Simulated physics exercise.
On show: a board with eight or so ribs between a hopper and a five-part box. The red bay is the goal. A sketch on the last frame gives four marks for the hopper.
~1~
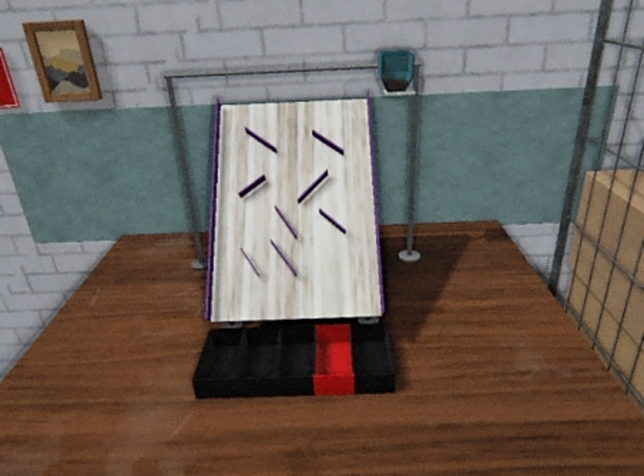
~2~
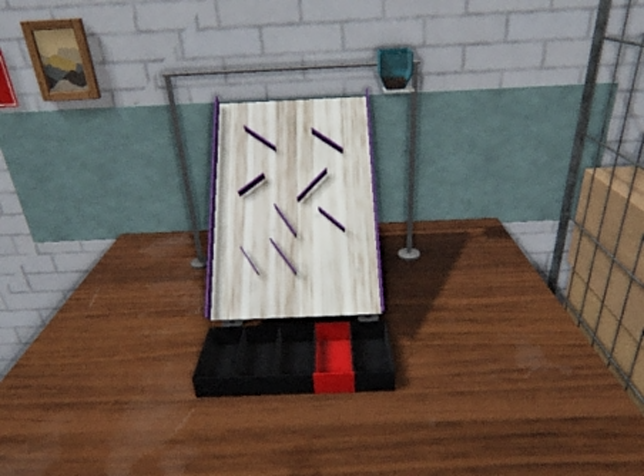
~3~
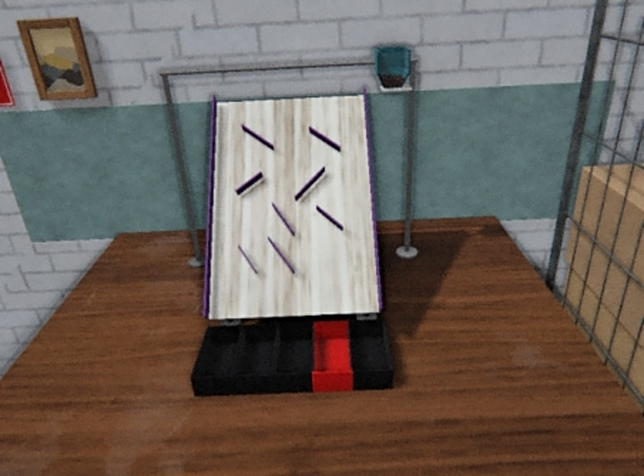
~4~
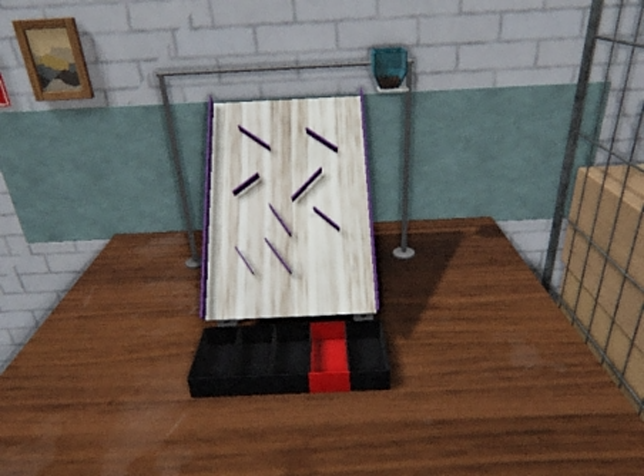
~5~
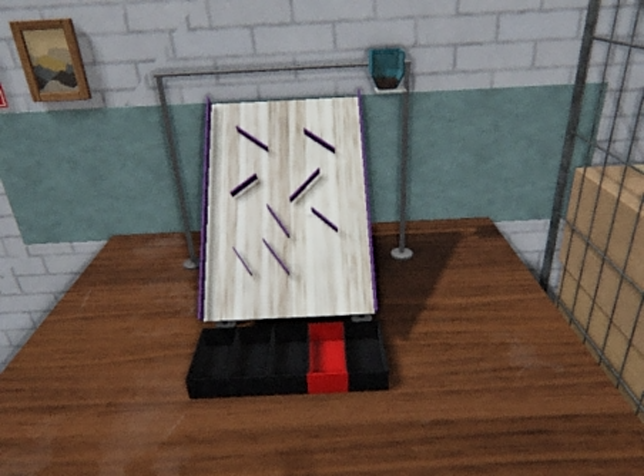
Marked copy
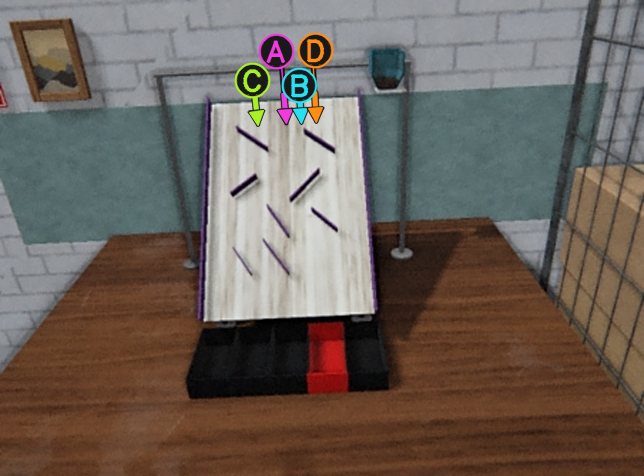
On a wooden table against a brick wall with a teal band, a pale upright board with slanted dark ribs stands behind a black five-part box with one red bay. A small teal container stays by the upper right, and nothing moves except the view, which shifts very slightly.
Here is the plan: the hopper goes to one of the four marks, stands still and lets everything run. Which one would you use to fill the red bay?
C.
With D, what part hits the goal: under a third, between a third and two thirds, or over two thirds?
Mark D gives under a third.
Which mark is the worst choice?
That would be D.
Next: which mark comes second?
Here it is mark A.
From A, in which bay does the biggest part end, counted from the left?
The fourth.
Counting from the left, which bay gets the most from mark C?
The fourth from the left.
On the marked copy, mark A meets the board at (285, 118); mark B meets the board at (301, 118); mark C meets the board at (257, 120); mark D meets the board at (316, 117).
If A is chosen, close to two thirds in the red bay, close to a quarter in other bays, a small share outside the box.
If B is chosen, close to half in the red bay, close to a third in other bays, a small share outside the box.
If C is chosen, the bulk in the red bay, close to a quarter in other bays, only a few outside the box.
If D is chosen, a small share in the red bay, close to two thirds in other bays, close to a quarter outside the box.
